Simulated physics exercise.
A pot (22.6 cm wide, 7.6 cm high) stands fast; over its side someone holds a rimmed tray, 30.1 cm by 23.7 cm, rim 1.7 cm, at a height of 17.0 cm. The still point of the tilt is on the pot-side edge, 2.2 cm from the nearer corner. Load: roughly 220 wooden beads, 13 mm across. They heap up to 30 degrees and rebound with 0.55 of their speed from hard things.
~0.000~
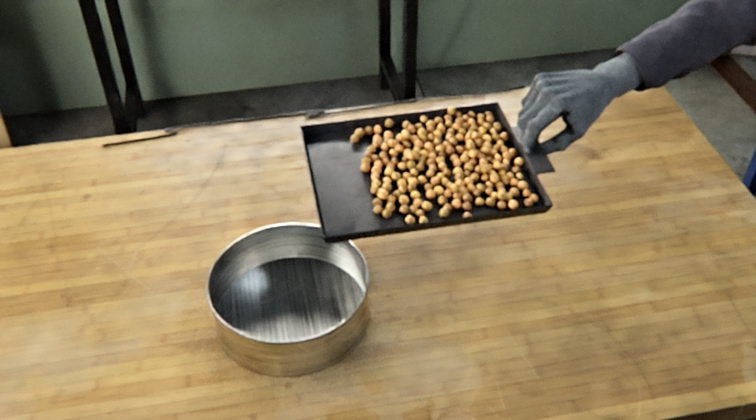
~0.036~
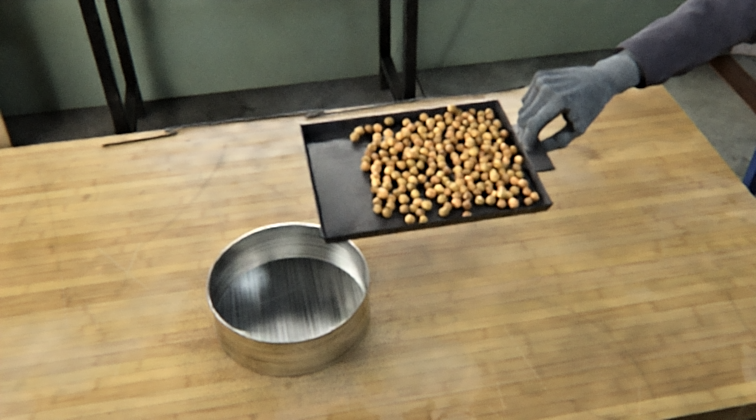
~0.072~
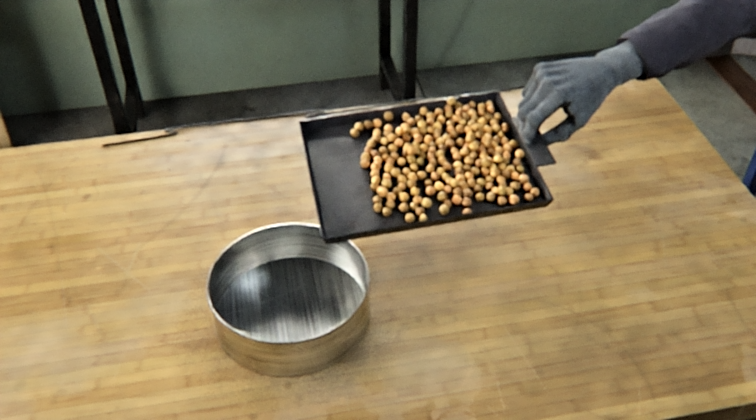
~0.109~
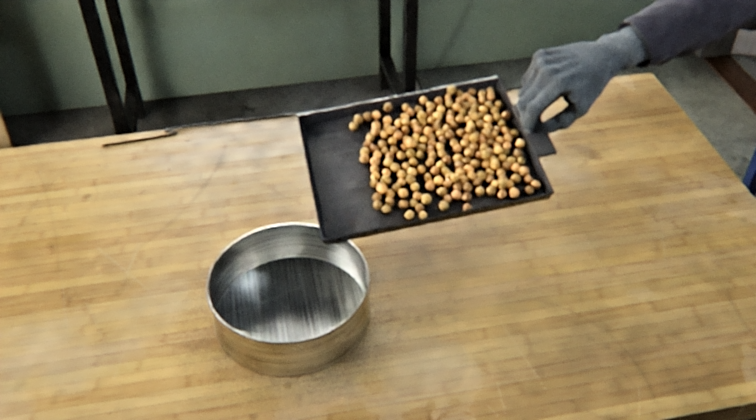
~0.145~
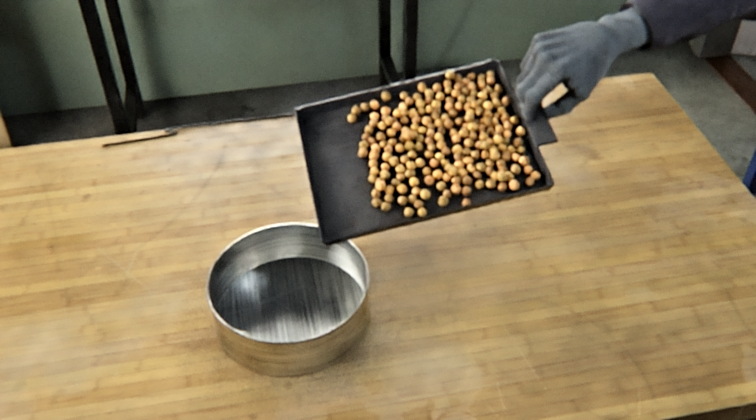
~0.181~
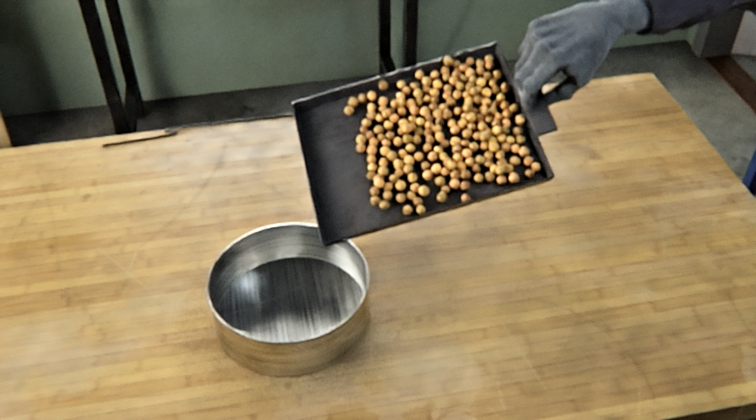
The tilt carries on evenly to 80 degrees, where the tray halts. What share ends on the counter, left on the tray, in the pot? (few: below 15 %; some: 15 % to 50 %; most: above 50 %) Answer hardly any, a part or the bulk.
On the counter: A part; left on the tray: Hardly any; in the pot: The bulk.
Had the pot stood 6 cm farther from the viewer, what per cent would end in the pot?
In that case some 5 per cent.
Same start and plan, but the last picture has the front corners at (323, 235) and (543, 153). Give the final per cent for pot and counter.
Pot 60, counter 40.
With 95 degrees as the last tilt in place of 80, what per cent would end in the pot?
It would be near 60 per cent.
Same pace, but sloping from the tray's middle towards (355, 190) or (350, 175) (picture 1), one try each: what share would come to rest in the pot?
Some 85 and 40 per cent.
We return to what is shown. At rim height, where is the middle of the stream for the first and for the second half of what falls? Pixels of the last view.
At about (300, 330), then at (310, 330).
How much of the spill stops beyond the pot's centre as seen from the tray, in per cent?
Roughly 70 per cent.
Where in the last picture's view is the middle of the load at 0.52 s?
Near (359, 193).
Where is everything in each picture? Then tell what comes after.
In the first frame, tray tilt 0 degrees, front corners at (326, 234) and (548, 203); middle of the pieces at (440, 161); pot at (288, 279).
In the second frame, tray tilt 1 degrees, front corners at (326, 234) and (548, 202); middle of the pieces at (440, 160).
In the third frame, tray tilt 3 degrees, front corners at (326, 235) and (548, 197), lowest corner left front; middle of the pieces at (440, 155).
In the fourth frame, tray tilt 8 degrees, front corners at (326, 236) and (549, 190), lowest corner left front; middle of the pieces at (440, 147).
In the fifth frame, tray tilt 13 degrees, front corners at (325, 238) and (549, 182), lowest corner left front; middle of the pieces at (439, 138).
In the sixth frame, tray tilt 19 degrees, front corners at (325, 239) and (549, 174), lowest corner left front; middle of the pieces at (437, 129); pot at (288, 279). Its pace works out near 155 degrees a second.
Then, at 0.38 s, tilt 50 degrees; the tray holds 100 %, the pot 0 %.
Then, at 0.52 s, tilt 72 degrees; the tray holds 95 %, the pot 0 %.
Then, at 0.78 s, tilt 80 degrees; the tray holds 5 %, the pot 50 %.
At rest (1.9 s), counter 40 %, tray 0 %, pot 60 %.
